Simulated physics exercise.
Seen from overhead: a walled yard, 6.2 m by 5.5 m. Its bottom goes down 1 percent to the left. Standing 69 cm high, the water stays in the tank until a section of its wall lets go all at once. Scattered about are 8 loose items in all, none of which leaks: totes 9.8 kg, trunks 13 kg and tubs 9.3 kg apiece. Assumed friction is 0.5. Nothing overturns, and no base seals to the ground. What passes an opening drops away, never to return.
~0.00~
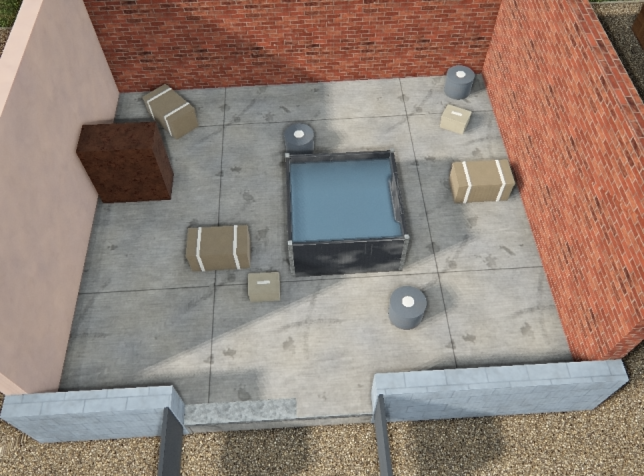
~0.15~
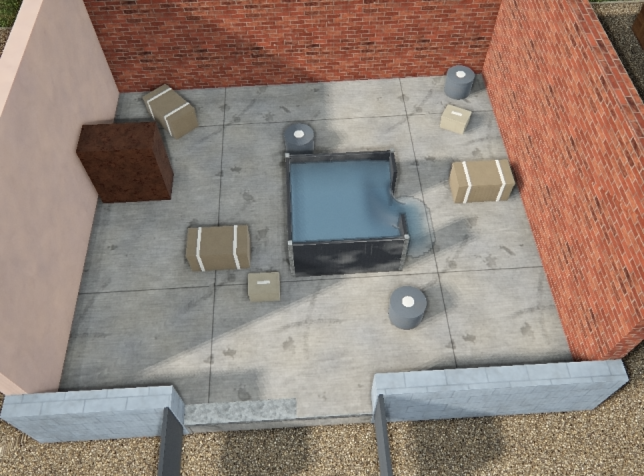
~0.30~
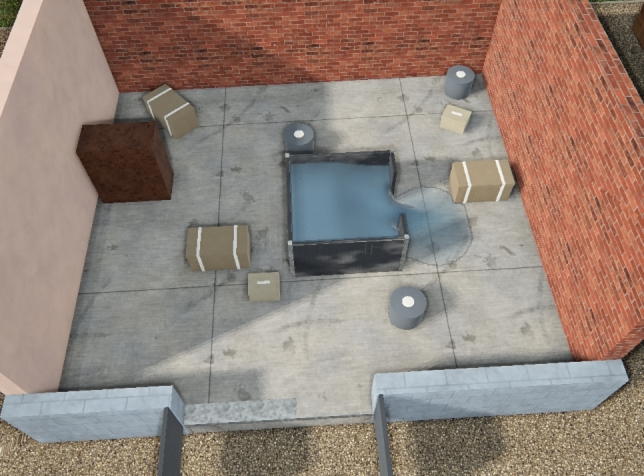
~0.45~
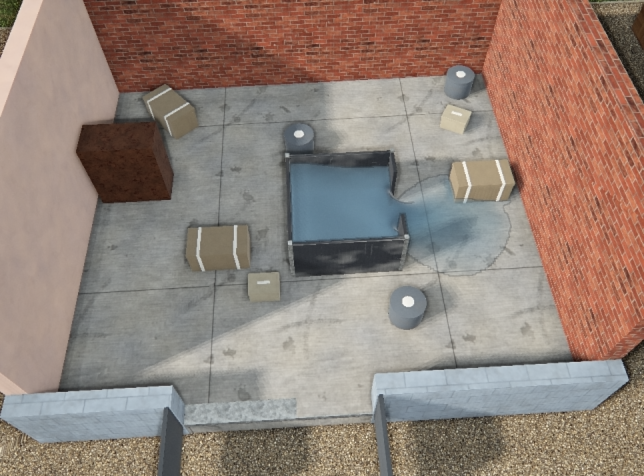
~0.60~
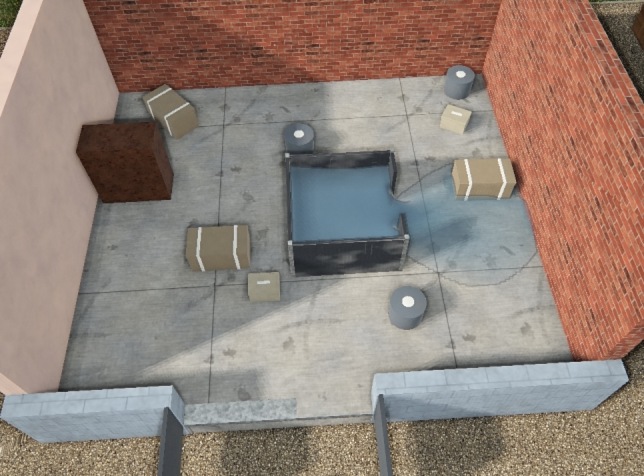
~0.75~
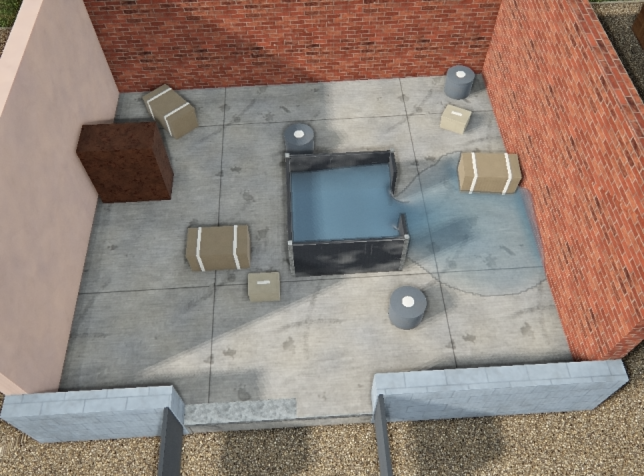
In a walled yard, water pours from a tank's right side, spreads, and nudges a trunk.
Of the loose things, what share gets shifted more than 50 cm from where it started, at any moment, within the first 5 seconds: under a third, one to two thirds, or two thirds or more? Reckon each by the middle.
One to two thirds.
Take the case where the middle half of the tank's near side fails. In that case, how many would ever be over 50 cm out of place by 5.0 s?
That gives 2 of them.
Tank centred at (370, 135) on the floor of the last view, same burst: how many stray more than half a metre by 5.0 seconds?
The count would be 4.
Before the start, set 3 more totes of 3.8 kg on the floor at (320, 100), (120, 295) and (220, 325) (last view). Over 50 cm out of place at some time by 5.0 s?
Above, below, above.
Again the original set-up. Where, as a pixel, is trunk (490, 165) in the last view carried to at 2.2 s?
Position: About (435, 110).
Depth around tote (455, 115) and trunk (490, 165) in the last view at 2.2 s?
About 5 and 5 cm.
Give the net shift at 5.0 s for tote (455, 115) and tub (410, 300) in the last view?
The first is off by 200 cm, the second by 30 cm.
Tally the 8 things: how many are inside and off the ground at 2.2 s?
The count is 0.
After 1.1 s 0 of 8 are over 50 cm from their spots; 1 afloat.
After 2.2 s 1 of 8 are over 50 cm from their spots; 0 afloat.
After 3.5 s 3 of 8 are over 50 cm from their spots; 0 afloat.
After 5.0 s 3 of 8 are over 50 cm from their spots, and 3 have been at some point; 0 afloat.
